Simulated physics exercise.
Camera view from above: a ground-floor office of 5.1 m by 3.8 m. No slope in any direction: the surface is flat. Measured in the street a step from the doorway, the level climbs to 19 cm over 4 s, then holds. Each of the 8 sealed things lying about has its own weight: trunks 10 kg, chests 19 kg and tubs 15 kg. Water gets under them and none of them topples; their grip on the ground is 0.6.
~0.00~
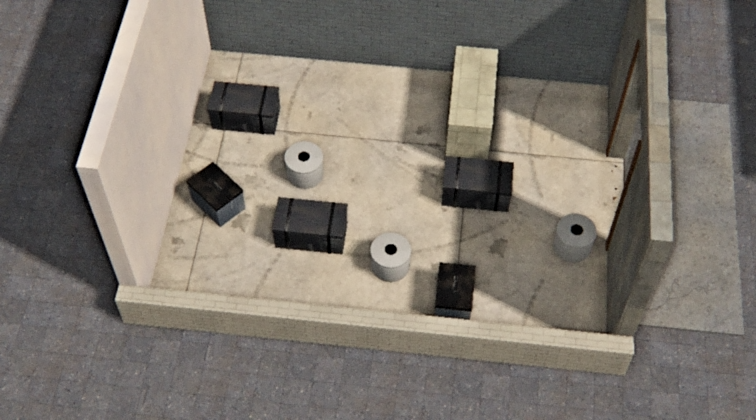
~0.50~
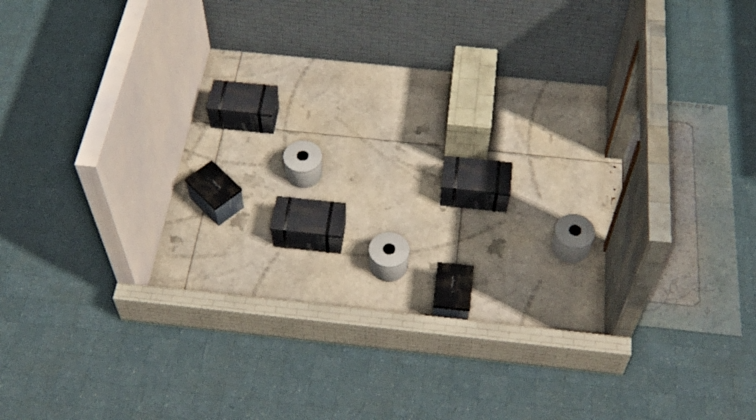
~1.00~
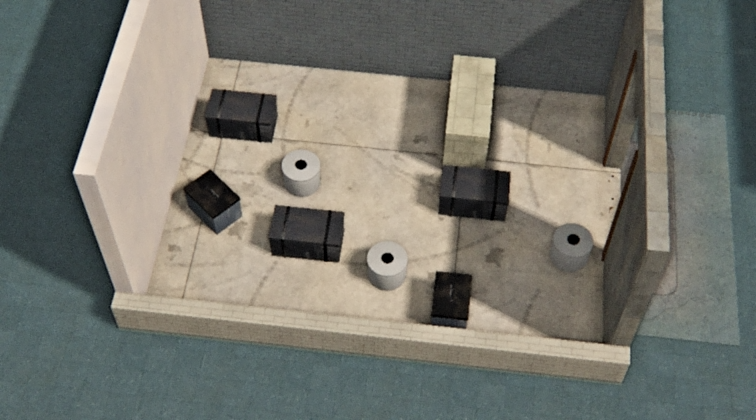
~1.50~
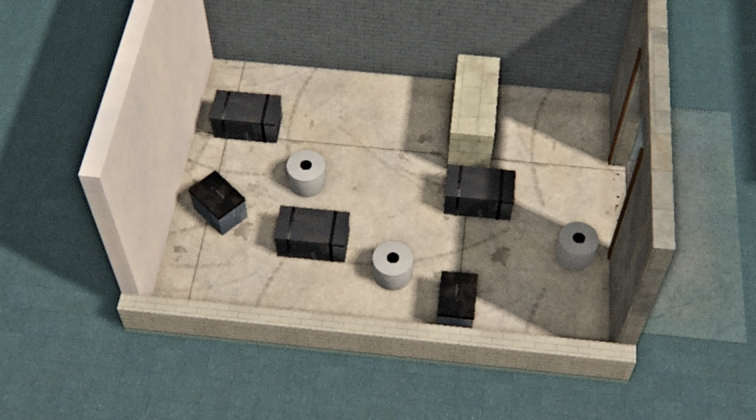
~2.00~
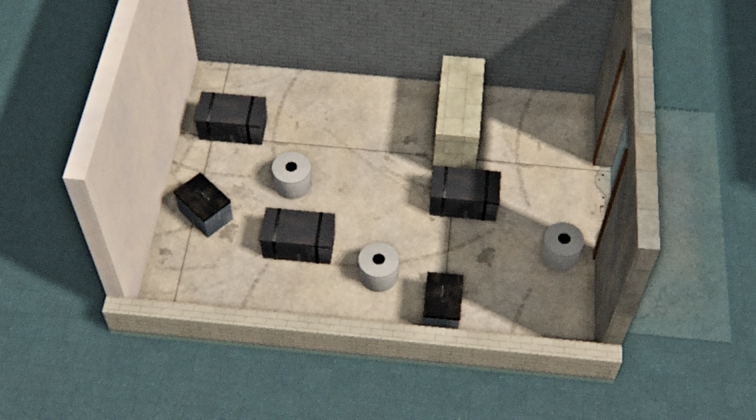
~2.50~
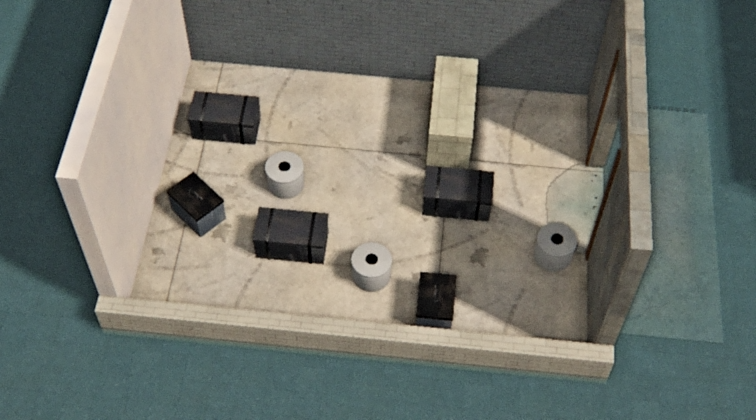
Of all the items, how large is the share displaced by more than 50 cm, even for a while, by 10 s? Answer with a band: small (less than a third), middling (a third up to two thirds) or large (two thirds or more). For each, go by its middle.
Small.
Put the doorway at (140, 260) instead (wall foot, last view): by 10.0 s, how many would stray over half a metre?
That would give 4.
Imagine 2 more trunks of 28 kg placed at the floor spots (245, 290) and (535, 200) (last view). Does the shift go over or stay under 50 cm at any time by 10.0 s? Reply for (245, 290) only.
Result: Not exceeded.
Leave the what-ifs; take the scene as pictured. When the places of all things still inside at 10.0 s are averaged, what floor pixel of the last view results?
Roughly at (308, 243).
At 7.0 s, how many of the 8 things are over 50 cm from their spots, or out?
The number comes to 1.
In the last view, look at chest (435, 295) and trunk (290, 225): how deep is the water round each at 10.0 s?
I'd put it at 5 cm and 11 cm respectively.
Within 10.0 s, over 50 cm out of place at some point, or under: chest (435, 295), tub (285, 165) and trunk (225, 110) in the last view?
Within, within, within.
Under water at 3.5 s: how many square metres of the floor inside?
About 2.0 m2 is covered.
After 3.5 s 0 of 8 are over 50 cm from their spots; 0 afloat.
After 4.5 s 0 of 8 are over 50 cm from their spots; 0 afloat.
After 7.0 s 1 of 8 are over 50 cm from their spots; 1 afloat.
After 10.0 s 2 of 8 are over 50 cm from their spots, and 2 have been at some point; 3 afloat.
